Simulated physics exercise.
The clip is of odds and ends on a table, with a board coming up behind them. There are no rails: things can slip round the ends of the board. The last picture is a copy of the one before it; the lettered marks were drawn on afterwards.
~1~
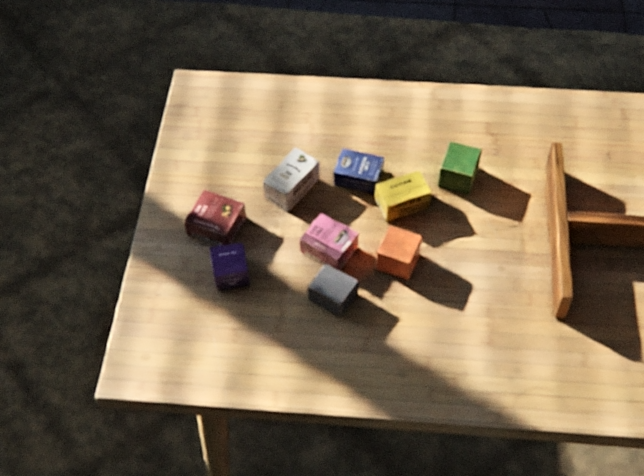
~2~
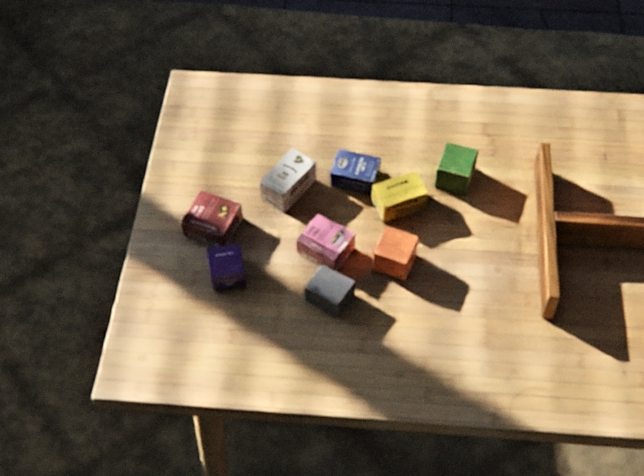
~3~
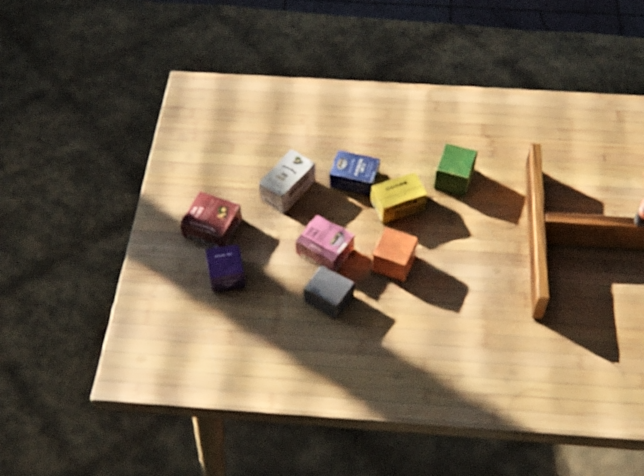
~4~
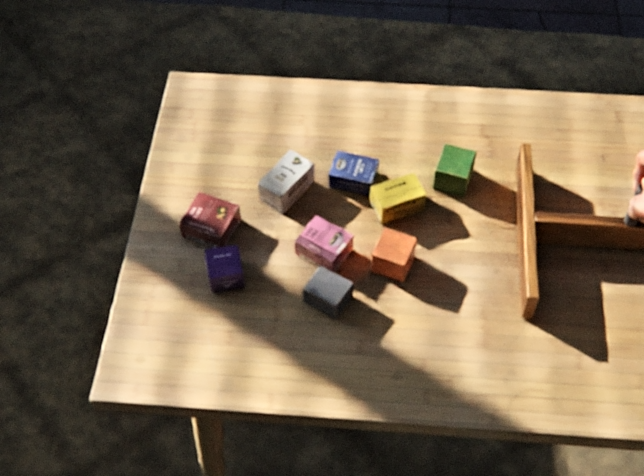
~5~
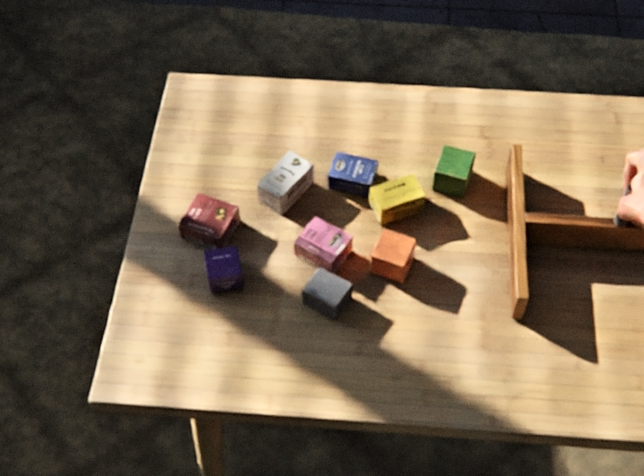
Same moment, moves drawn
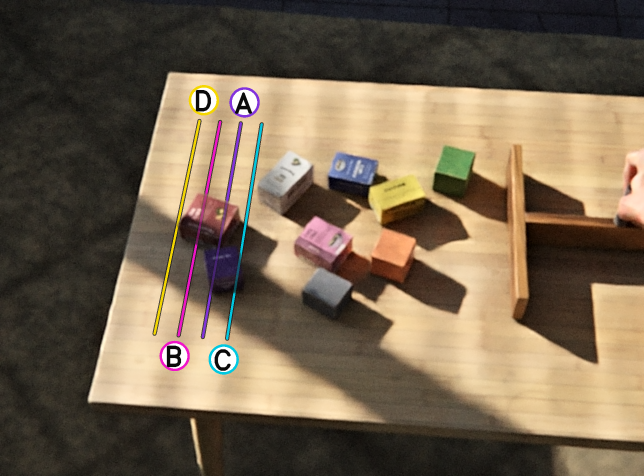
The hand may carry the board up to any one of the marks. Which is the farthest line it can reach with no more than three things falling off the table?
No fourth one falls up to B.
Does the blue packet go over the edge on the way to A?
No.
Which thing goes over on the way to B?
The red packet.
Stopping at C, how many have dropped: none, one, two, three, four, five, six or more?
In all, none.
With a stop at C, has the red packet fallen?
No.
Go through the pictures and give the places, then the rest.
White packet (292, 180); blue packet (359, 171); pink packet (329, 243), in the first frame.
Board (550, 216); yellow packet (399, 197), in the second frame.
Board (540, 216); red packet (212, 220), in the third frame.
Board (529, 216); orange block (394, 255), in the fourth frame.
Board (520, 217); white packet (286, 183); blue packet (353, 174); pink packet (323, 246), in the fifth frame.
On the marked copy, A at (223, 222); B at (201, 220); C at (246, 223); D at (179, 219).
Taking B. A third of the way, board (402, 209); green block (382, 169); blue packet (342, 175).
Two thirds of the way, board (289, 203); red packet (185, 217); white packet (223, 192).
When it is over, board (202, 197); red packet over the edge; white packet (144, 190); one fallen.
As for the rest, A is within the limit but short; C is within the limit but short; D drops four.
